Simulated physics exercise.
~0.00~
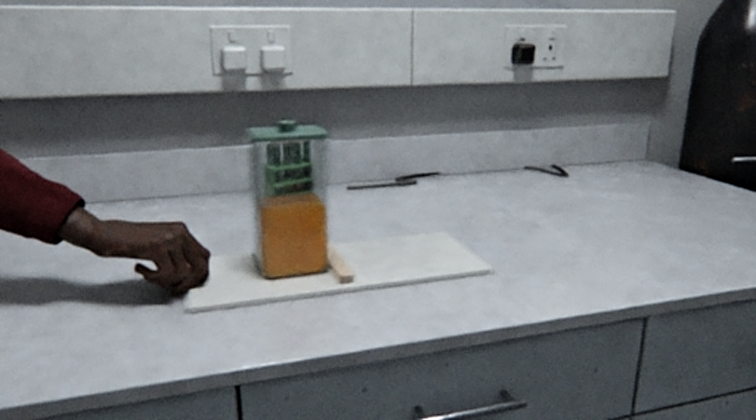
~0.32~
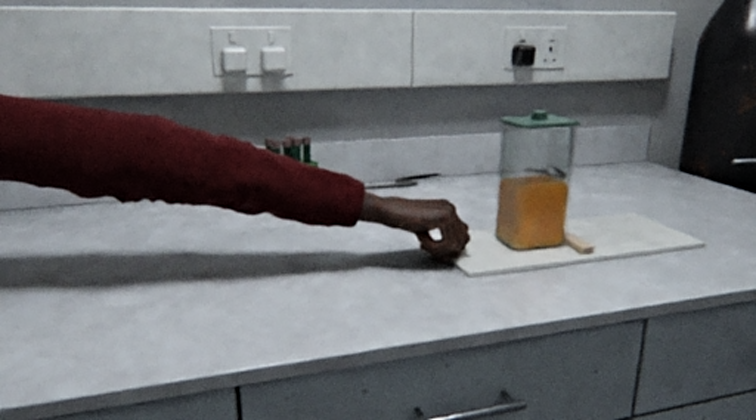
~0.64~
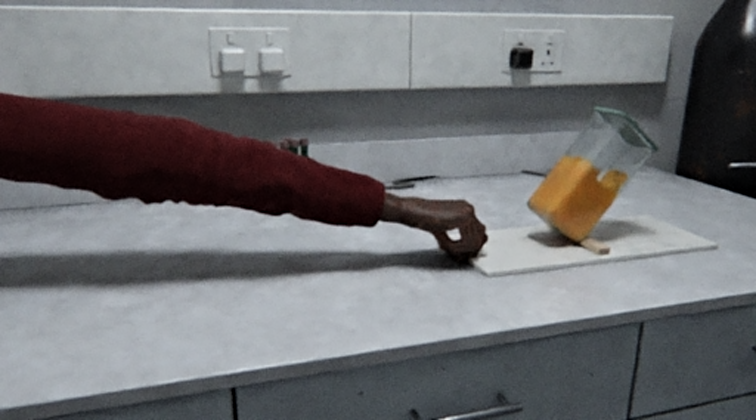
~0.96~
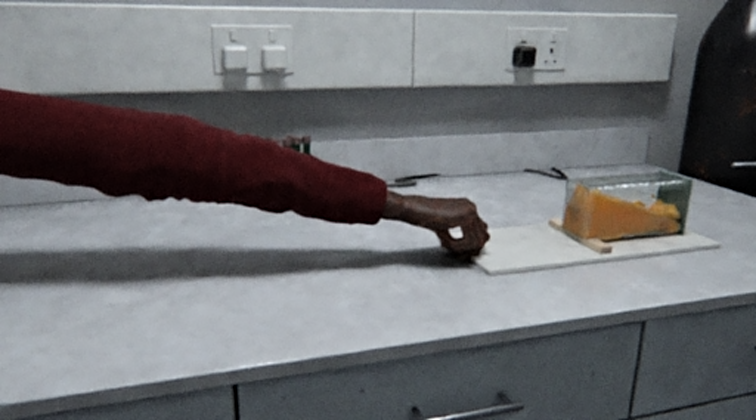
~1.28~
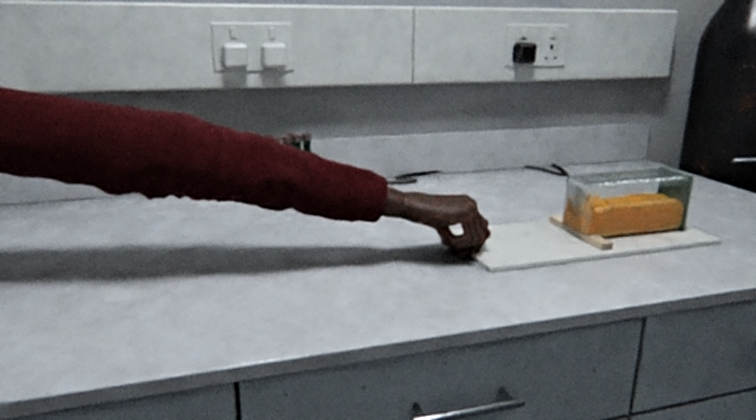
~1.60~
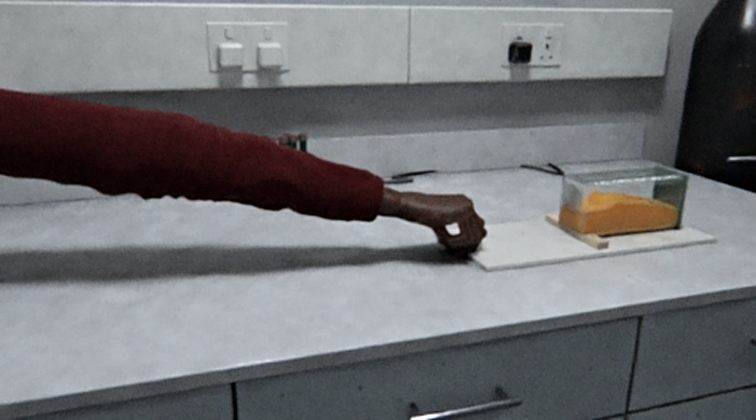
An arm in a dark red sleeve slid a pale board to the right along a counter, carrying an upright square bottle of orange liquid, and when the board stopped, the bottle tipped over to the right and ended lying on its side, the liquid sloshing inside.
